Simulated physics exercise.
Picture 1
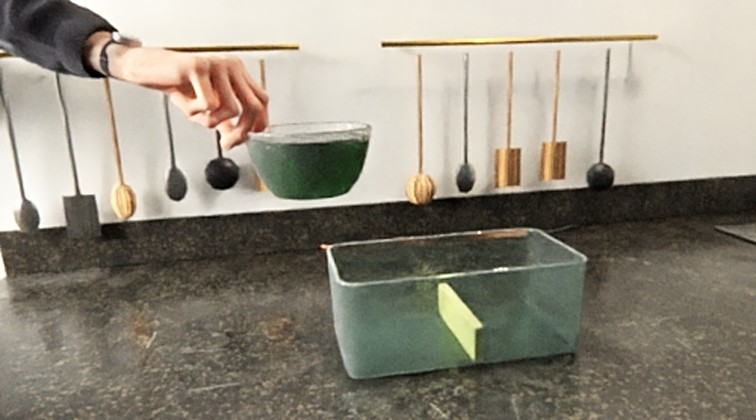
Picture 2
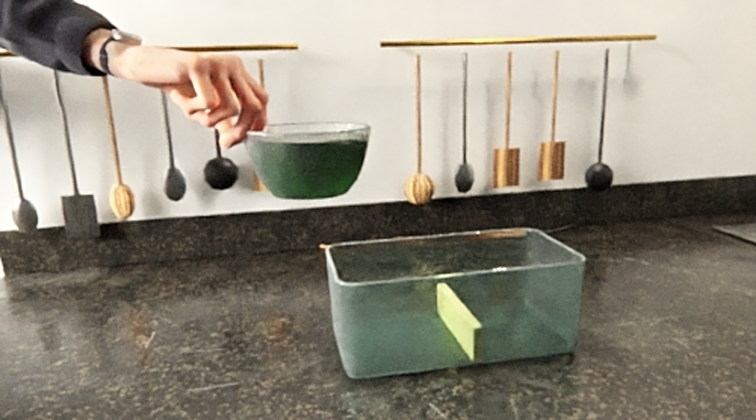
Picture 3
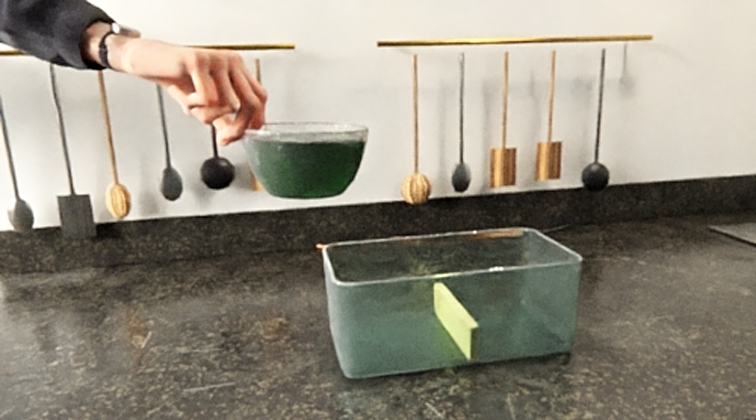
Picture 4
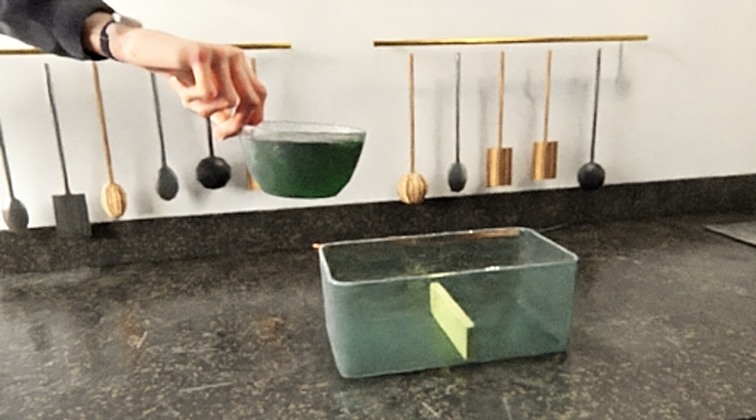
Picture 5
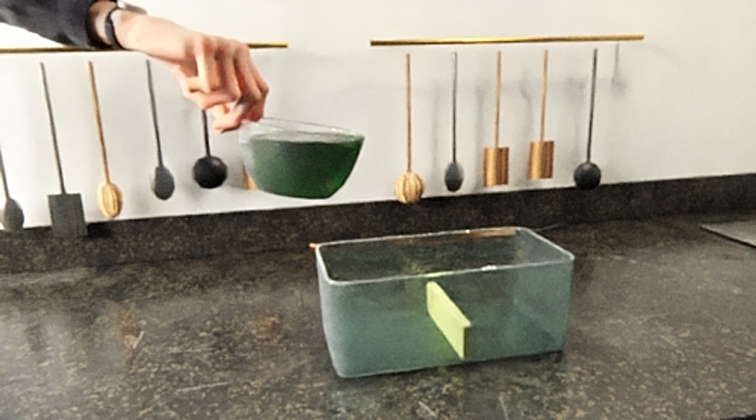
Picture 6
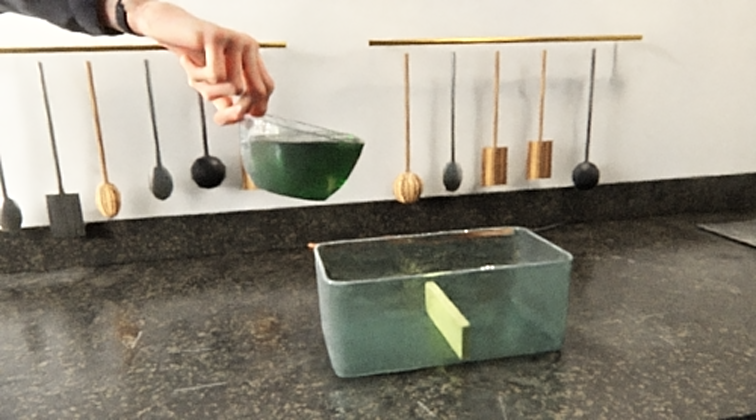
We see a hand holding a clear bowl of dark green liquid above and left of a long glass basin with a low pale-green wall inside; the hand gradually tilts the bowl to the right while the view shifts slightly.
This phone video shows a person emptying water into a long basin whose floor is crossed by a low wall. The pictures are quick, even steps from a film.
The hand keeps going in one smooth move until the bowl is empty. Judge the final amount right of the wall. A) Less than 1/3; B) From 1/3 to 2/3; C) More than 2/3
Option A: Less than 1/3.
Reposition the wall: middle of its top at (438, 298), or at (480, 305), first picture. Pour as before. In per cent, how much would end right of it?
First try 30 per cent, second try 10 per cent.
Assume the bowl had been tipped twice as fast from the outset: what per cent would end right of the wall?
Around 15 in a hundred.
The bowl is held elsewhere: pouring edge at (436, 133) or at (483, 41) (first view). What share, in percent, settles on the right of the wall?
In order, some 80 and 65 percent.
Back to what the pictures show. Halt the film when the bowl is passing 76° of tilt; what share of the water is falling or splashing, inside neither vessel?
35 %.
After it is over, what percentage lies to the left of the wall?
I'd estimate around 95 per cent.
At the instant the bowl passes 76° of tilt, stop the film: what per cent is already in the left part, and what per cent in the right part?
Left: 30 %; right: 0 %.
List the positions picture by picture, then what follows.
The first picture shows tilt 0°; pouring edge (370, 127); surface from (249, 141) to (366, 135); the long basin's rim runs from (333, 265) to (560, 244); the wall's top is at (459, 304).
The second picture shows tilt 1°; pouring edge (369, 127); surface from (248, 141) to (365, 135).
The third picture shows tilt 3°; pouring edge (367, 129); surface from (246, 140) to (363, 136).
The fourth picture shows tilt 6°; pouring edge (365, 132); surface from (243, 139) to (361, 136).
The fifth picture shows tilt 10°; pouring edge (363, 137); surface from (242, 139) to (359, 136).
The sixth picture shows tilt 16°; pouring edge (363, 143); surface from (243, 139) to (362, 137).
A moment on, the bowl is tipped on its side and 36 per cent is still to pour, 30 is left of the wall and 0 right of it.
Next, the bowl is tipped right over and 0 per cent is still to pour, 92 is left of the wall and 3 right of it.
Then the bowl is tipped right over and 0 per cent is still to pour, 94 is left of the wall and 5 right of it.
Later the bowl is tipped right over and 0 per cent is still to pour, 94 is left of the wall and 5 right of it.
In the end 94 per cent lies left of the wall, 5 right of it and 1 outside.
